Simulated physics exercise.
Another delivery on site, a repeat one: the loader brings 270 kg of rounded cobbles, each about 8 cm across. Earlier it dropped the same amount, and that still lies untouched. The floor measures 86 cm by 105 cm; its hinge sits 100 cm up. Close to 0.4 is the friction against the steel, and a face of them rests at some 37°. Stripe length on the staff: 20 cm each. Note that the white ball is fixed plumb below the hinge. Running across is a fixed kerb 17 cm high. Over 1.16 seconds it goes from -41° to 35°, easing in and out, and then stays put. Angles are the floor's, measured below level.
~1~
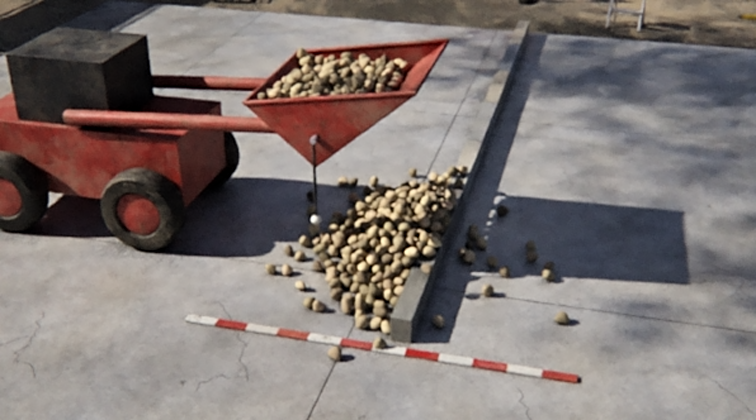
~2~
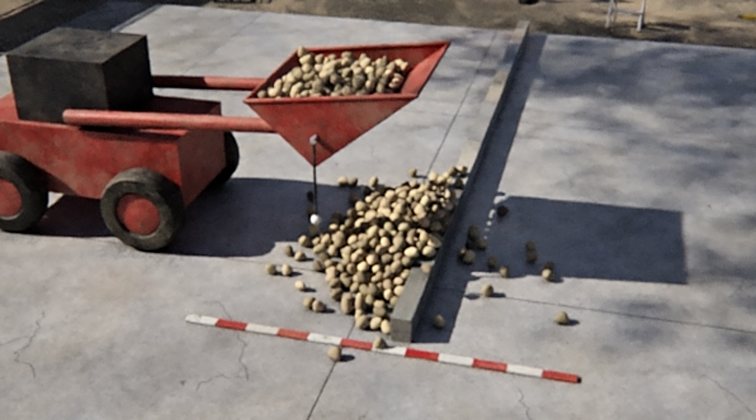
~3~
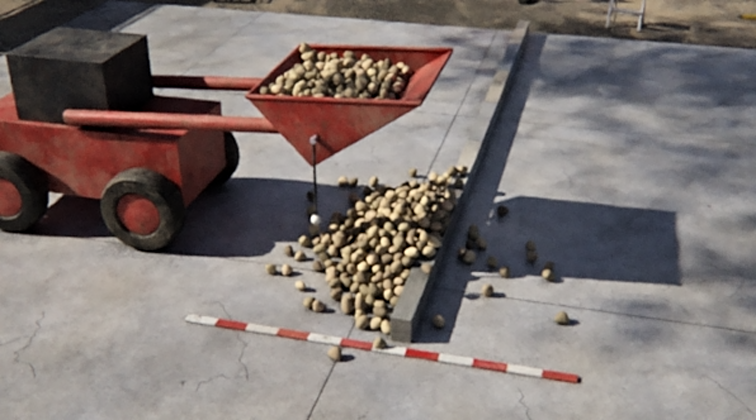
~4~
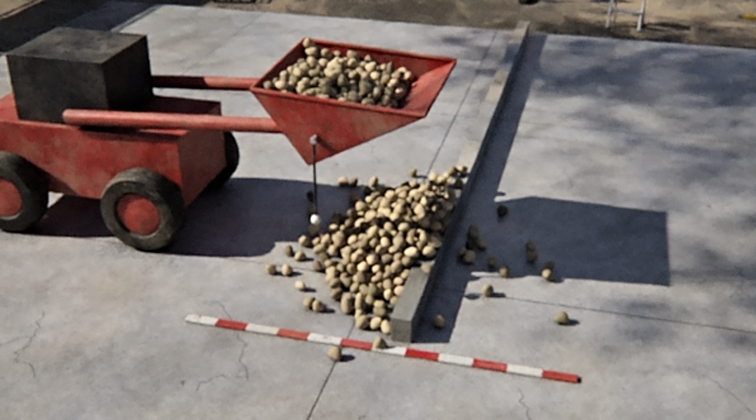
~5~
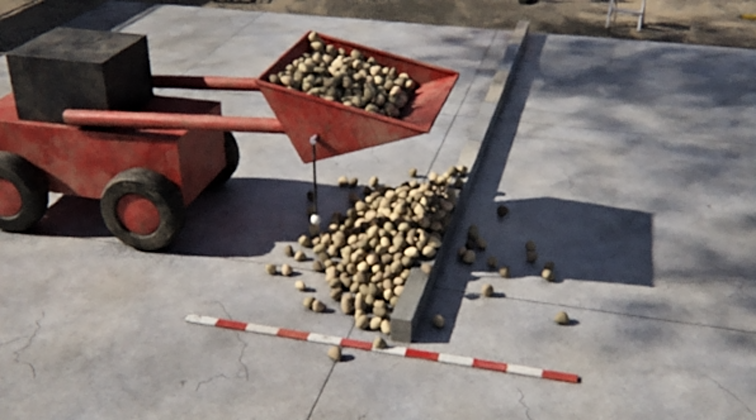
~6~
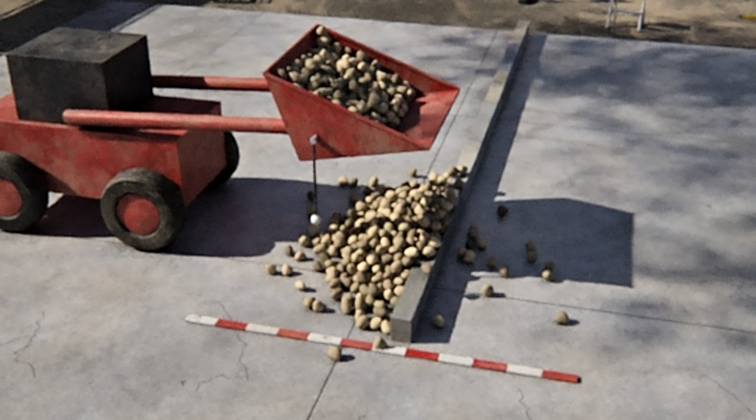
On a concrete yard, a red loader slowly tilts its stone-filled bucket downward at the right.
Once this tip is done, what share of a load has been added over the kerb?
About 87 per cent.
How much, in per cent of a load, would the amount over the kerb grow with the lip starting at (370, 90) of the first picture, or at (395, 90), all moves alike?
About 30 per cent from the first spot and 55 per cent from the second.
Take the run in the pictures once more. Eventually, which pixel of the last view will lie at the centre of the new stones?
In the last view, somewhere near (489, 245).
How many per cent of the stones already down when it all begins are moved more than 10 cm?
About 5 per cent.
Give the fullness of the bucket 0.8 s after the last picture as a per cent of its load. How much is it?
It still holds about 75 per cent.
Then, 0.4 s after the last picture the floor is at 23°; in per cent of one load, 100 in the bucket, 96 on this side of the kerb, 4 over the kerb; the foremost stones are at (526, 272).
Then, 0.8 s after the last picture the floor is at 35°; in per cent of one load, 75 in the bucket, 118 on this side of the kerb, 7 over the kerb; the foremost stones are at (526, 272).
Then, 1.1 s after the last picture the floor is at 35°; in per cent of one load, 19 in the bucket, 125 on this side of the kerb, 56 over the kerb; the foremost stones are at (549, 263).
Then, 3.6 s after the last picture the floor is at 35°; in per cent of one load, 0 in the bucket, 109 on this side of the kerb, 91 over the kerb; the foremost stones are at (681, 268). Net gain over the kerb, 87.
